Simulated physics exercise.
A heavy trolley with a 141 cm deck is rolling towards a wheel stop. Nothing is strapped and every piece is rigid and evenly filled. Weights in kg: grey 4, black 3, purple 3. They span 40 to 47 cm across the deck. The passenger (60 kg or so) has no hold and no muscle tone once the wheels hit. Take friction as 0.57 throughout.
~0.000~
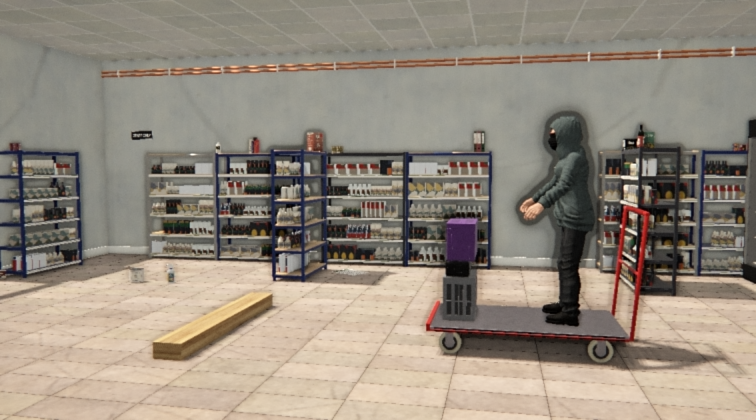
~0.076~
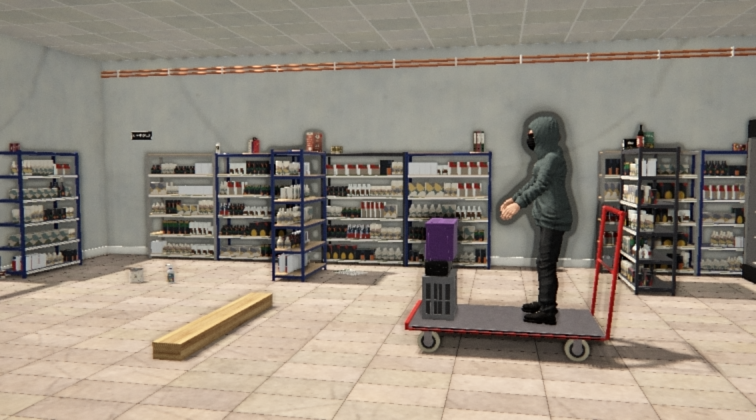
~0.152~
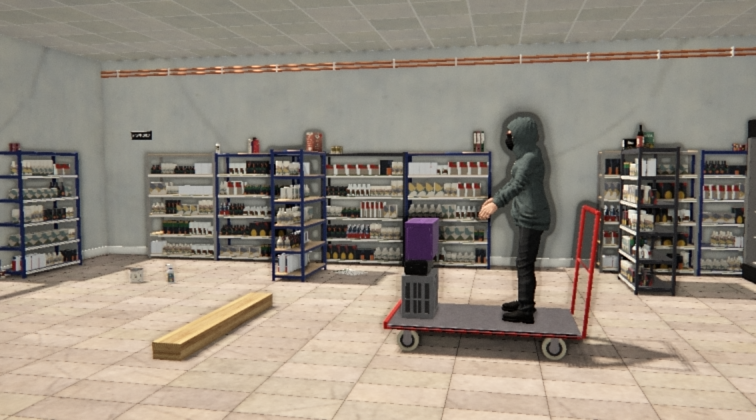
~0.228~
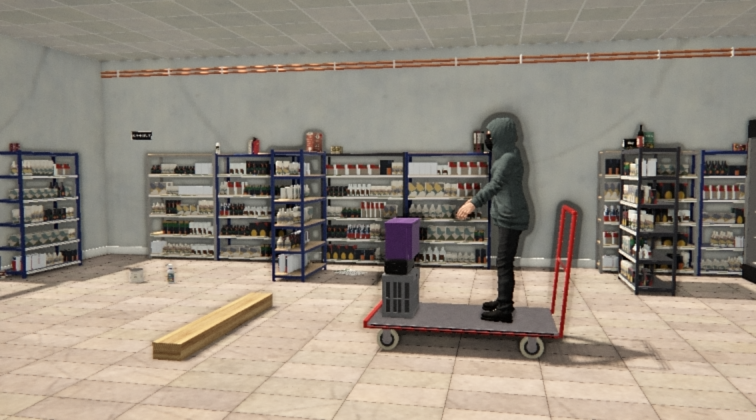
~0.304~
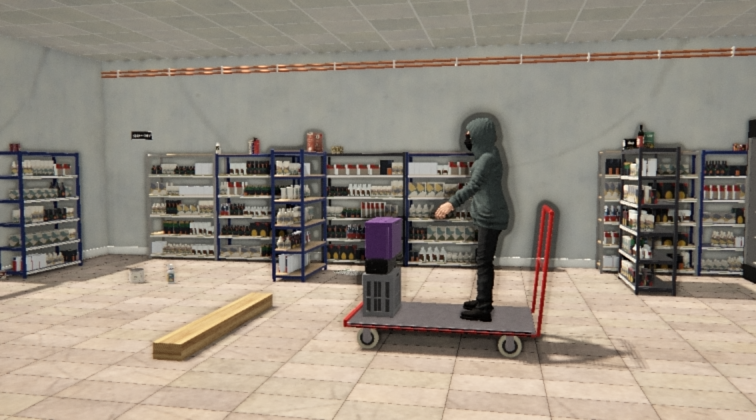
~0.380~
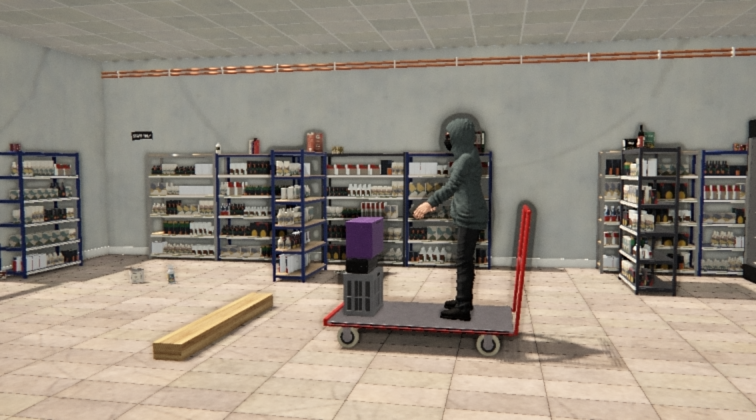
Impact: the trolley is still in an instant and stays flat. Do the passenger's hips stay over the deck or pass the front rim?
In the end the passenger's hips end beyond the front rim.
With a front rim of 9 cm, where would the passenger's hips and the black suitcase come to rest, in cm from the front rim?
In that case hips 80 past, black 60 past.
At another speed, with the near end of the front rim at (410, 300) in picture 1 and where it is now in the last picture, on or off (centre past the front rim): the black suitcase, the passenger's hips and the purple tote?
Then black off, hips on, purple off.
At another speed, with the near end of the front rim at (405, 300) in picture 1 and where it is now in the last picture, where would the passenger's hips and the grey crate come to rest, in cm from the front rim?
In that case hips 80 behind, grey 0 past.
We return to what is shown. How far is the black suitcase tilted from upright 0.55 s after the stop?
It is tilted some 120°.
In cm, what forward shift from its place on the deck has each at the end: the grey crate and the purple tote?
About: Grey 50, purple 125.
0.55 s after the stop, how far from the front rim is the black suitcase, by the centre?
Some 55 cm past it.
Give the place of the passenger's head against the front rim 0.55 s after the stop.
About 40 cm past the rim.
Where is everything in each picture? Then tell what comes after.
The first frame shows hips (576, 217), black suitcase (459, 265), rim corner (428, 326); 182 cm still to roll.
The second frame shows hips (554, 217), black suitcase (439, 264), rim corner (406, 325); 166 cm still to roll.
The third frame shows hips (533, 216), black suitcase (419, 264), rim corner (385, 324); 150 cm still to roll.
The fourth frame shows hips (512, 216), black suitcase (400, 263), rim corner (365, 323); 134 cm still to roll.
The fifth frame shows hips (491, 216), black suitcase (381, 263), rim corner (345, 322); 118 cm still to roll.
The sixth frame shows hips (471, 216), black suitcase (362, 262), rim corner (325, 321); 102 cm still to roll. Speed about 2.1 m/s.
Impact comes at 0.86 s.
After 1.41 s the passenger's hips are 10 cm behind the rim, near (235, 264) in the last picture's view.
After 1.86 s the passenger's hips are 24 cm past the rim, near (199, 271) in the last picture's view.
Final state at 2.3 s, past the rim, grey crate, black suitcase, purple tote and the passenger's hips; nothing is left behind it.
